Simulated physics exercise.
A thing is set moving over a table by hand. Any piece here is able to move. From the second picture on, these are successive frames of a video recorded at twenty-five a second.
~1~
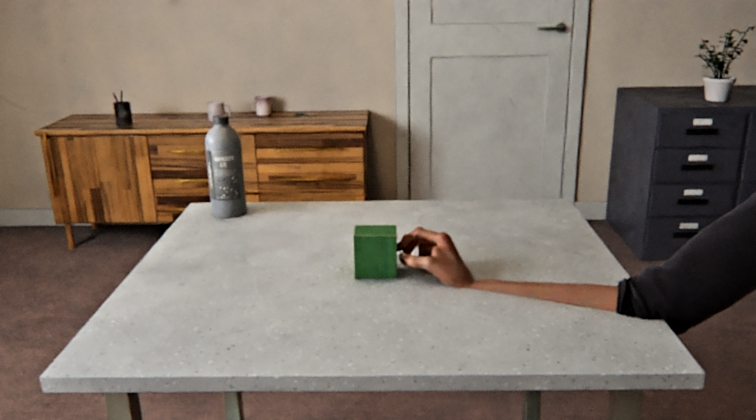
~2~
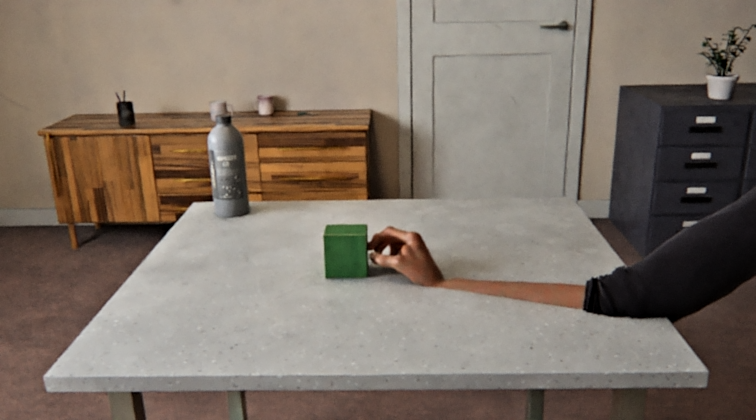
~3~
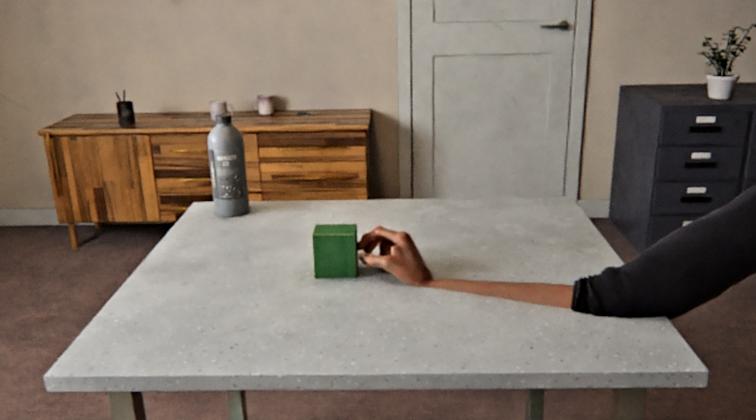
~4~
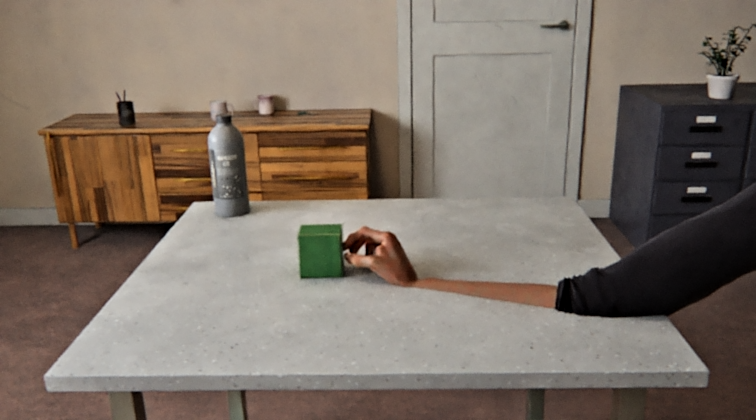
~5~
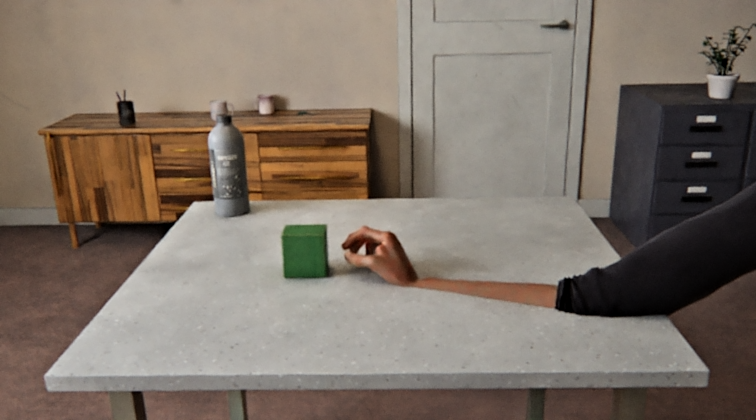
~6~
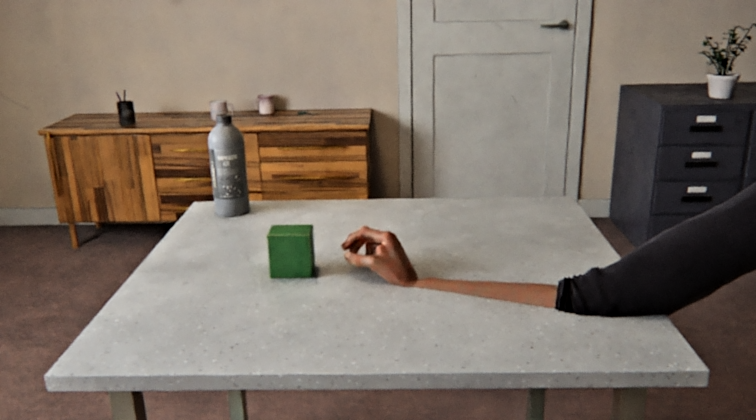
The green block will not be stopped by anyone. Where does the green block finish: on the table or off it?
On the table.
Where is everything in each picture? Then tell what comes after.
The first picture shows under the hand; green block (376, 252).
The second picture shows under the hand; green block (347, 251).
The third picture shows under the hand; green block (336, 251).
The fourth picture shows green block (321, 251).
The fifth picture shows green block (306, 251) moved a little.
The sixth picture shows green block (292, 251) moved about its own width.
Then, 0.10 s later than the last frame, green block moved about its own width near (266, 251).
Then, 0.20 s later than the last frame, green block moved well along near (253, 252).
When it is over, moved from the start, green block. End places, in pixels of the last picture, green block near (251, 252).
